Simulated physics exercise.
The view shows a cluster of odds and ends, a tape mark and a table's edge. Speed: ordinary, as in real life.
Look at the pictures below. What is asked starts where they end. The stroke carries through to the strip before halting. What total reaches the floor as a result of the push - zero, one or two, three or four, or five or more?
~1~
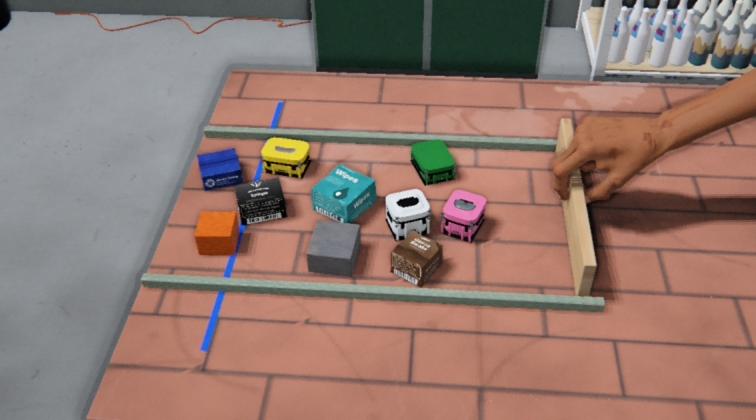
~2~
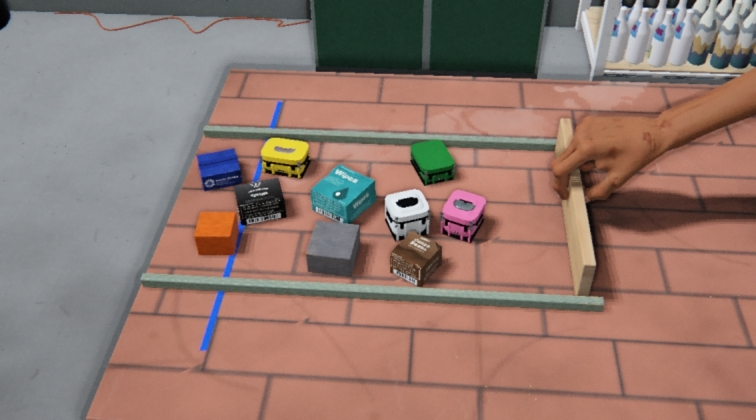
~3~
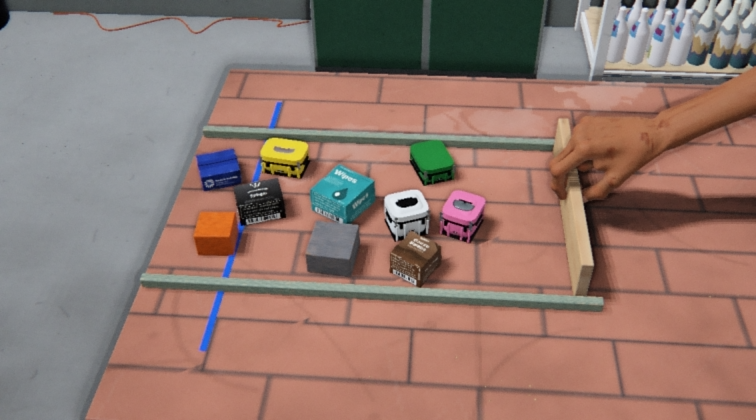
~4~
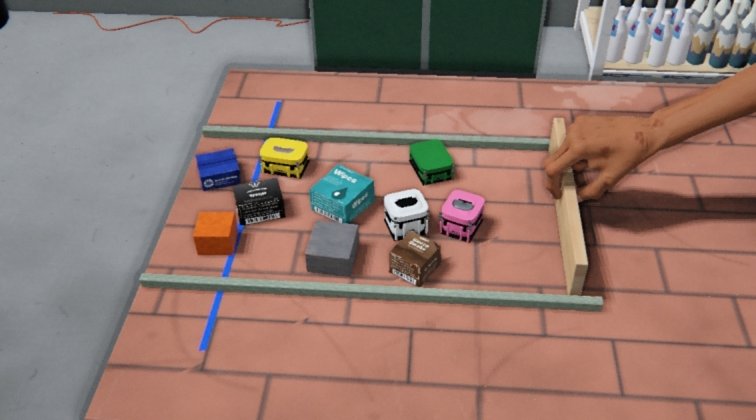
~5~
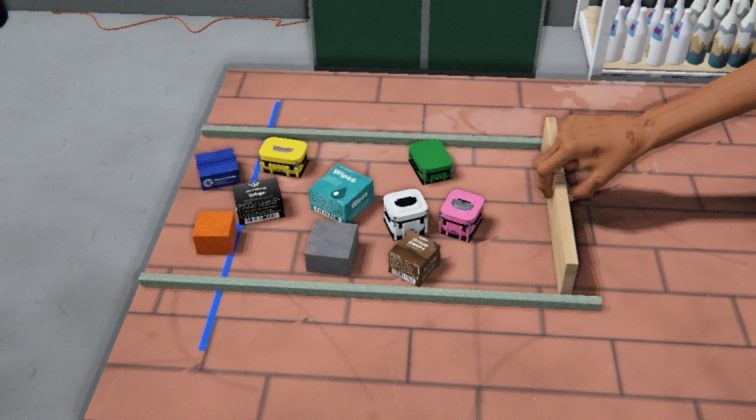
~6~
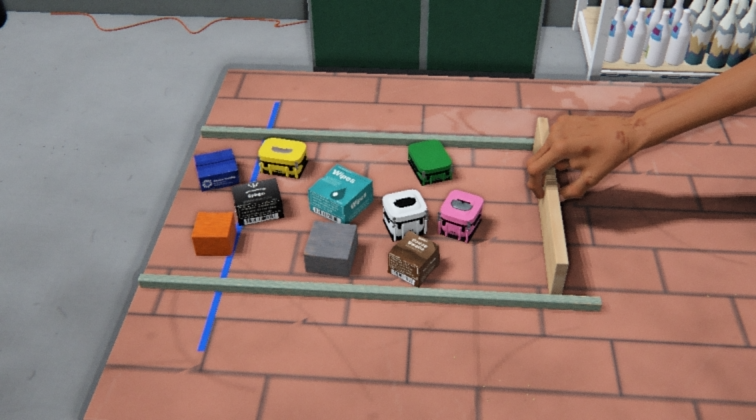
Three or four drops.
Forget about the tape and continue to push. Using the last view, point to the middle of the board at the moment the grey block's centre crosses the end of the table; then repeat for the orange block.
The middle is at (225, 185) when it's the grey block, and at (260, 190) when it's the orange block.
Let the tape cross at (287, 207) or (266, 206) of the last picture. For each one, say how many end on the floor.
So that's 0 for the first and 1 for the second.
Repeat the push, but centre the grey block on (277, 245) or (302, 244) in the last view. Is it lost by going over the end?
Well, the grey block stays aboard in the first case and stays aboard in the second.
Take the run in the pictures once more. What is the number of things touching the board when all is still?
Number: 4.
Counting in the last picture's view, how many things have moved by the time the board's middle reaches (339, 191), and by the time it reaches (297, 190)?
7 and 10.
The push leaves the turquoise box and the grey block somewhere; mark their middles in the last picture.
(226, 179), and the other (173, 238).
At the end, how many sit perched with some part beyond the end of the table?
Result: 2.
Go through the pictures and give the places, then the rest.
Blue box (220, 170); orange block (218, 233); black box (260, 201); board (573, 202); tape (249, 205), in the first picture.
Orange block (217, 234); white case (407, 214), in the second picture.
Black box (259, 202); grey block (333, 249), in the third picture.
Blue box (218, 169); pink case (462, 216), in the fourth picture.
Orange block (216, 233); green case (431, 162), in the fifth picture.
Blue box (217, 170); orange block (215, 234); black box (257, 202); board (548, 200); tape (246, 205), in the sixth picture.
Soon after, none off yet; blue box at rest near (217, 170); orange block at rest near (215, 234); black box at rest near (257, 202).
Then, none off yet; blue box moved a little near (199, 170); orange block moved about its own width near (184, 229); black box moved about its own width near (197, 195).
At rest, the number that fall off is three or four; fallen, black box, orange block and blue box.
